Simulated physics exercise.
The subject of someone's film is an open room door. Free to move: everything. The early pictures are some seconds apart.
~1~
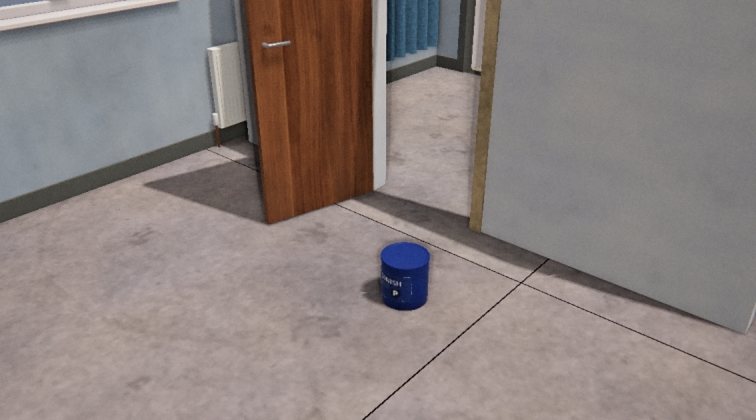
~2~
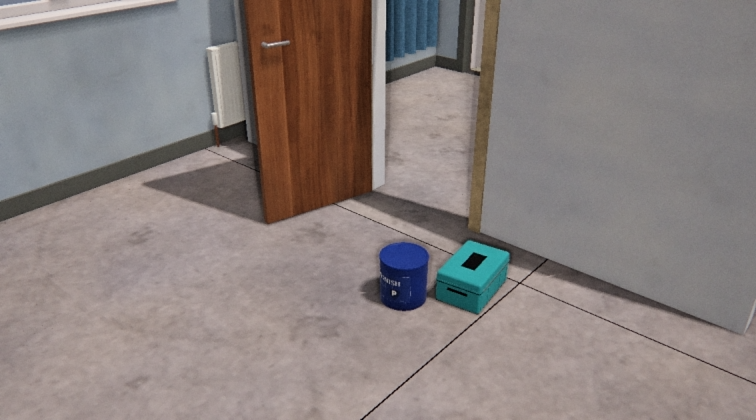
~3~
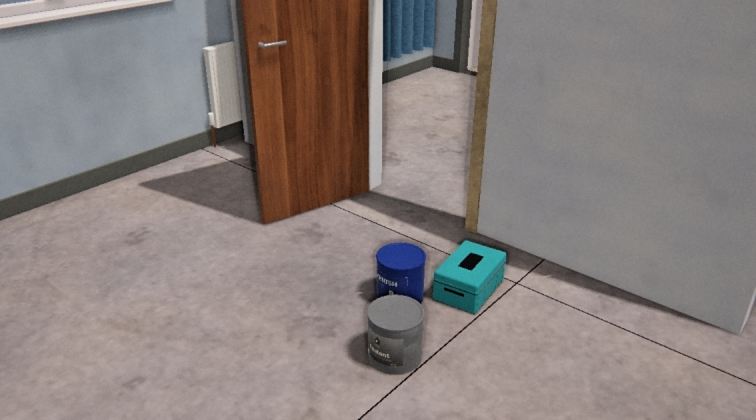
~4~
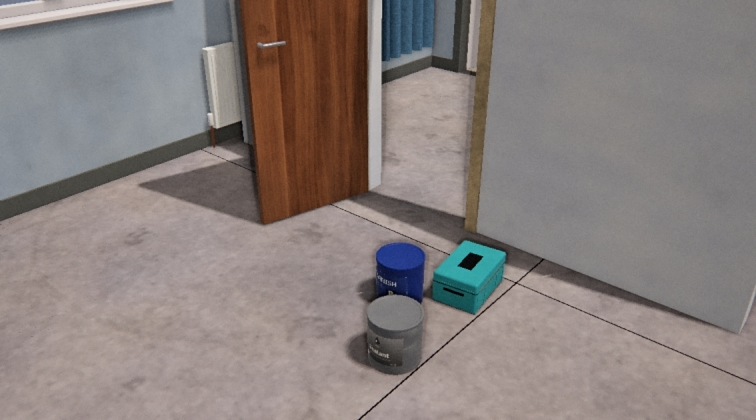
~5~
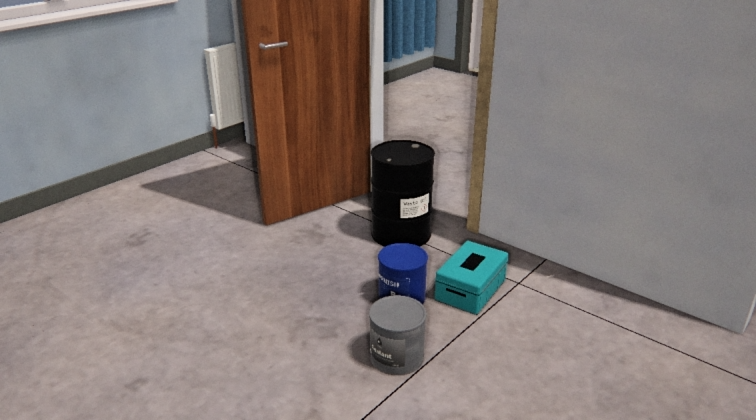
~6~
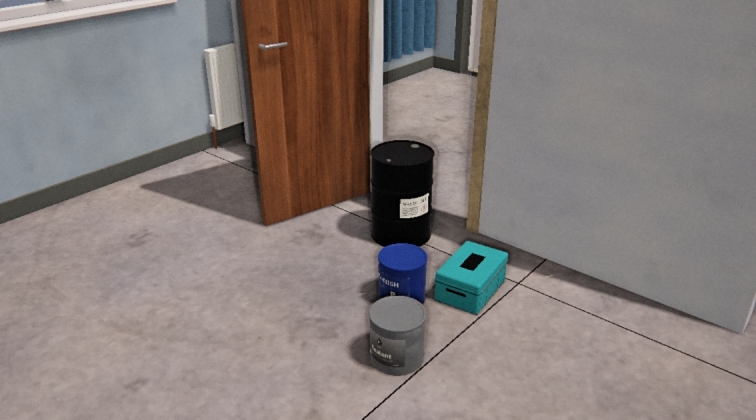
Room with a wooden door standing open and still, a blue pail joined by a turquoise toolbox, grey pail and black drum.
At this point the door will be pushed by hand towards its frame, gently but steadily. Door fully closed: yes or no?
No.
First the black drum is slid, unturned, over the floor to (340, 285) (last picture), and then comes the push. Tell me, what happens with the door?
The door goes all the way after that.
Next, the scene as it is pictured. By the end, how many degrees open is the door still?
Some 45°.
Then, 0.90 s on from there, door at 80°.
Then, 1.40 s on from there, door at 55°.
In the end, door at 44°; all 4 unmoved. At the end, from the last picture's camera, black drum near (411, 194).
